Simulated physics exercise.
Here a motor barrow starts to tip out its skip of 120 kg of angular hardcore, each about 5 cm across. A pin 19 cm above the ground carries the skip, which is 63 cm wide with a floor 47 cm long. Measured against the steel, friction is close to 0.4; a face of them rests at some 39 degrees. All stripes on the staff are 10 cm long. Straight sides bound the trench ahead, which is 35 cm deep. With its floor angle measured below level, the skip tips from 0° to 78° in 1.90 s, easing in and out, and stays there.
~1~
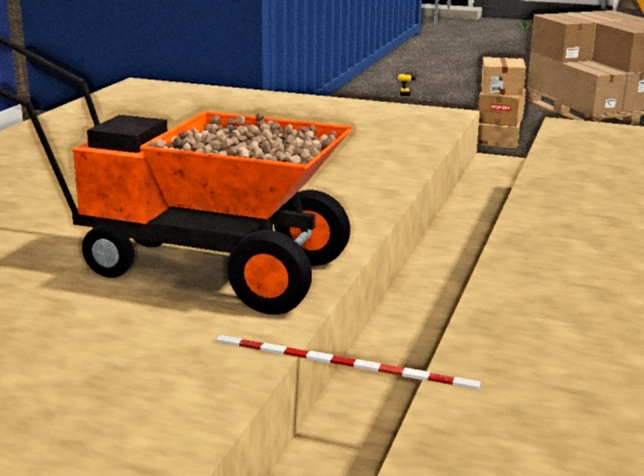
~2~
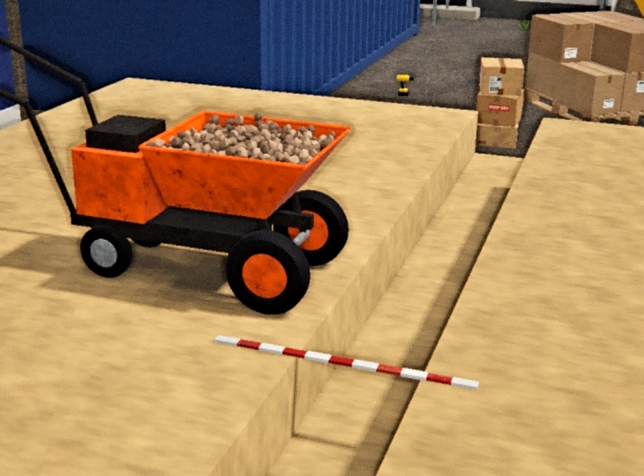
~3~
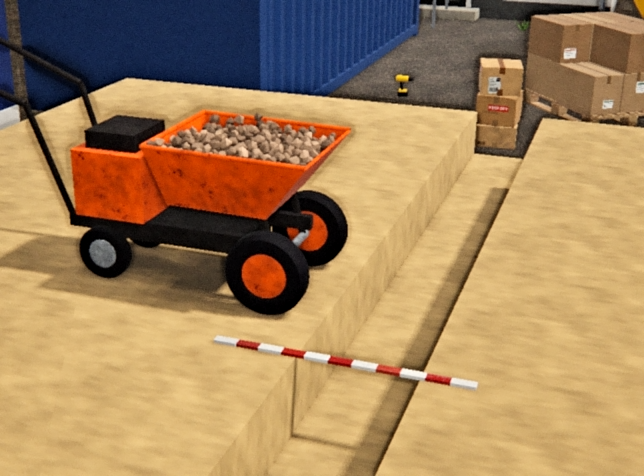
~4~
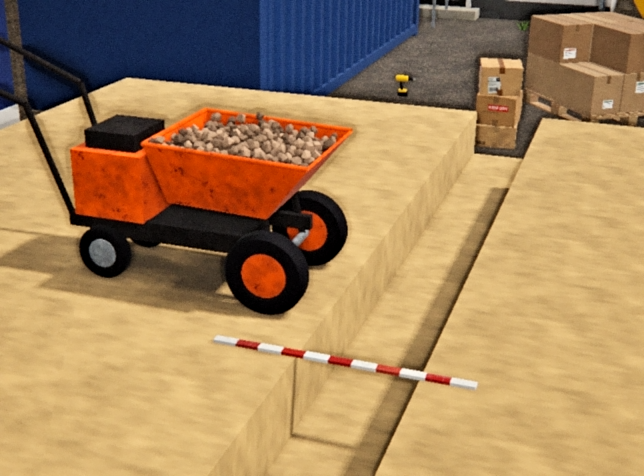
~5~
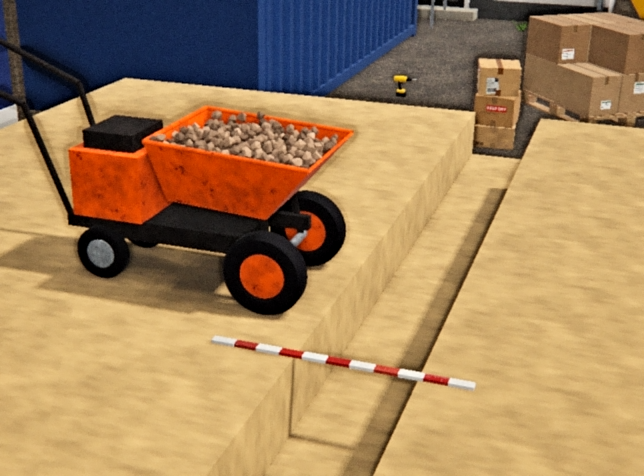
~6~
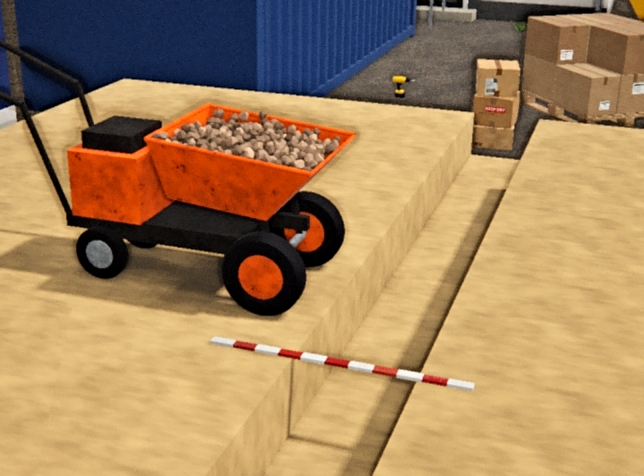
An orange motor barrow with black wheels and handles stands on tan ground at the left, seen from slightly above at a work site. Its skip holds brownish stones beside a straight trench crossed by a red-and-white striped staff, with a blue container and stacked brown boxes behind. The skip tilts very slightly forward to the right, while the view barely shifts.
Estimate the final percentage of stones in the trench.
I would say 92 percent.
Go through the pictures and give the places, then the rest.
In the first frame, lip at (305, 168), floor tilted 0°, highest stones at (254, 130).
In the second frame, the skip is at 0°, its lip at (304, 168); the top of the load is at (252, 129).
In the third frame, lip at (305, 169), floor tilted 1°, highest stones at (247, 130).
In the fourth frame, the skip is at 2°, its lip at (307, 170); the top of the load is at (249, 129).
In the fifth frame, lip at (308, 172), floor tilted 3°, highest stones at (235, 124).
In the sixth frame, lip at (311, 174), floor tilted 5°, highest stones at (232, 122).
Then, 1.1 s after the last picture the floor is at 66°, 99 % in the skip, 1 % in the trench; the foremost stones are at (413, 258).
Then, 1.7 s after the last picture the floor is at 78°, 50 % in the skip, 44 % in the trench, 5 % past the trench; the foremost stones are at (505, 317).
Then, 2.0 s after the last picture the floor is at 78°, 22 % in the skip, 71 % in the trench, 8 % past the trench; the foremost stones are at (531, 327).
Then, 4.0 s after the last picture the floor is at 78°, 0 % in the skip, 92 % in the trench, 8 % past the trench; the foremost stones are at (531, 325).
